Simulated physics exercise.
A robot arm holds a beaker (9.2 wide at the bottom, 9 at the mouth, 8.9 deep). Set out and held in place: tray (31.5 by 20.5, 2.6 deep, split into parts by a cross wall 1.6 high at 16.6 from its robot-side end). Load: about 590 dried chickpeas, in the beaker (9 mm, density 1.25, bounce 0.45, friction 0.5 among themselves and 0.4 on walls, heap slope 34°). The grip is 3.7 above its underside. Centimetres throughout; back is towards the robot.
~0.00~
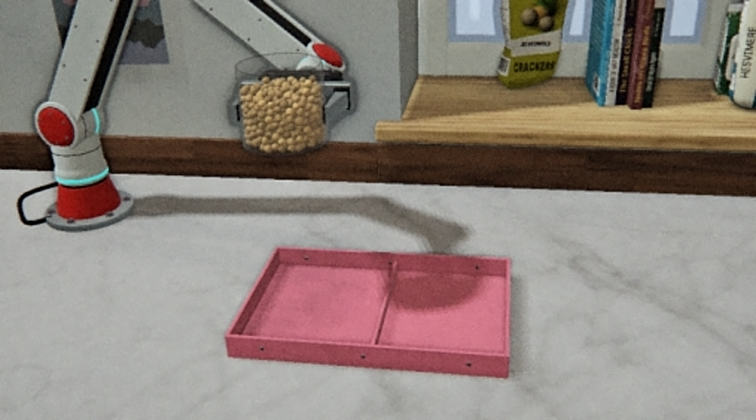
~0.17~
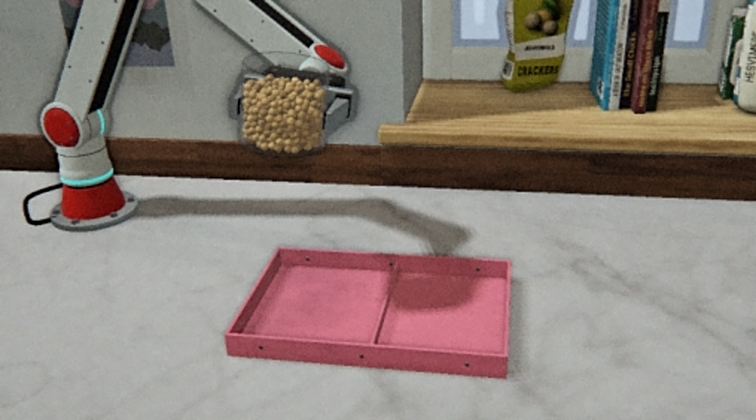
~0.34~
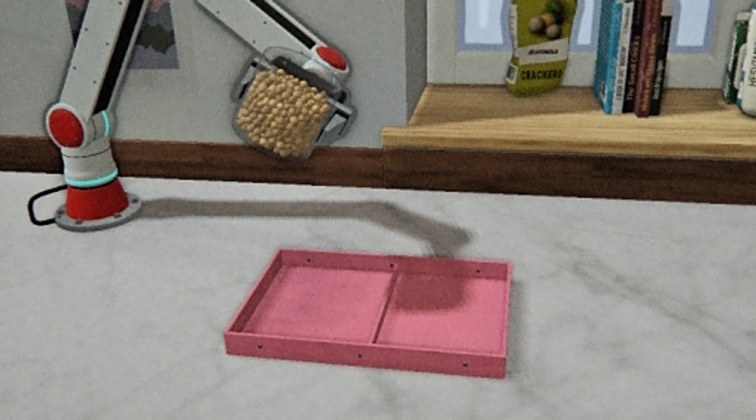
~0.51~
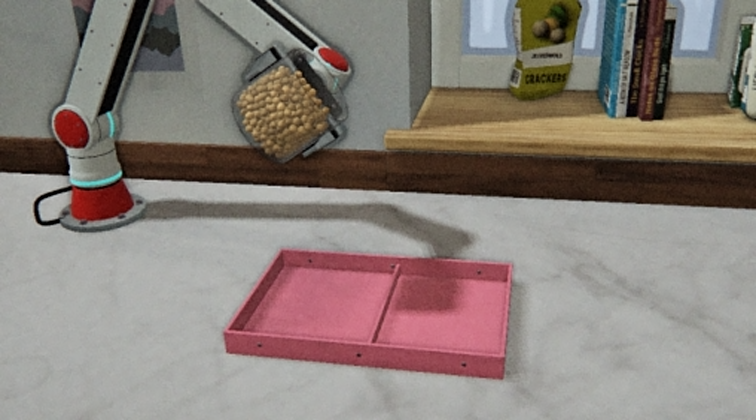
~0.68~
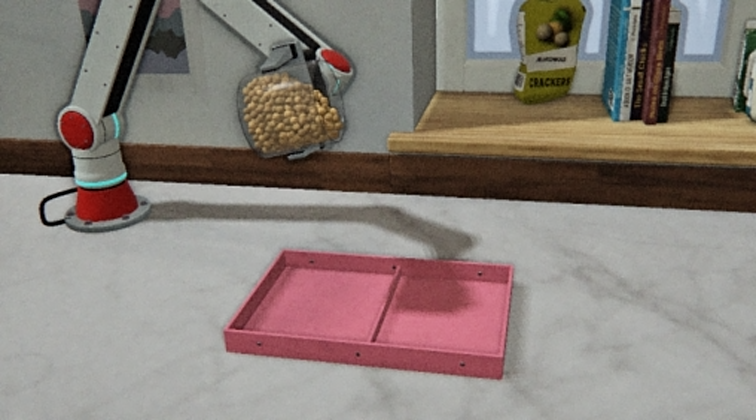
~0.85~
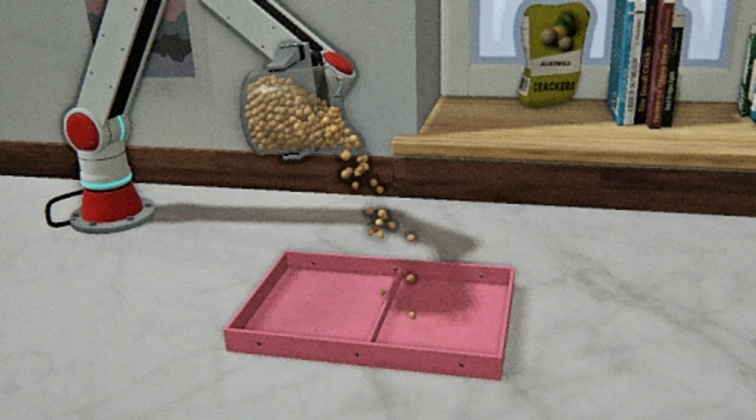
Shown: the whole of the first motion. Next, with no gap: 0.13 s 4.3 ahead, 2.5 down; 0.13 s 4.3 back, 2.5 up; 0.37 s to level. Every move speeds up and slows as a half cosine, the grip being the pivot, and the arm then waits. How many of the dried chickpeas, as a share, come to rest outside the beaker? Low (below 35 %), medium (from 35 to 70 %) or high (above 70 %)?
Outside the beaker the share is medium, from 35 to 70 %.
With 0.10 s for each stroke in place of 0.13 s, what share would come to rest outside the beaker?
It would be near 50 per cent.
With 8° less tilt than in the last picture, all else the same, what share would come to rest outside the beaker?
Then about 30 per cent.
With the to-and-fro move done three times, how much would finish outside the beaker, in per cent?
Then about 70 per cent.
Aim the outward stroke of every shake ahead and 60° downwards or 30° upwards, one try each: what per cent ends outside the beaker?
About 25 and 75 per cent.
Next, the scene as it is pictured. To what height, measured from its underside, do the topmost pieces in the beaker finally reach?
Some 5.5 cm.
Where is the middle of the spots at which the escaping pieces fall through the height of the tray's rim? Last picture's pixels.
Around (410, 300).
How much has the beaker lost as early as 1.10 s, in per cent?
About 30 per cent by then.
By 1.10 s, tilted 85° forward, highest piece 27 above the table; 415 in the beaker, 30 in the far-side part, 8 in the robot-side part, 138 in flight or on a rim.
By 1.35 s, tilted 22° forward, highest piece 31 above the table; 330 in the beaker, 194 in the far-side part, 54 in the robot-side part, 1 on the table or floor, 12 in flight or on a rim.
By 1.68 s, level, highest piece 28 above the table; 330 in the beaker, 204 in the far-side part, 54 in the robot-side part, 2 on the table or floor, 1 in flight or on a rim.
By 2.73 s, level, highest piece 28 above the table; 330 in the beaker, 204 in the far-side part, 54 in the robot-side part, 3 on the table or floor.
Final count, 330 in the beaker, 204 in the far-side part, 54 in the robot-side part, 3 on the table or floor. That is 44 % outside the beaker.
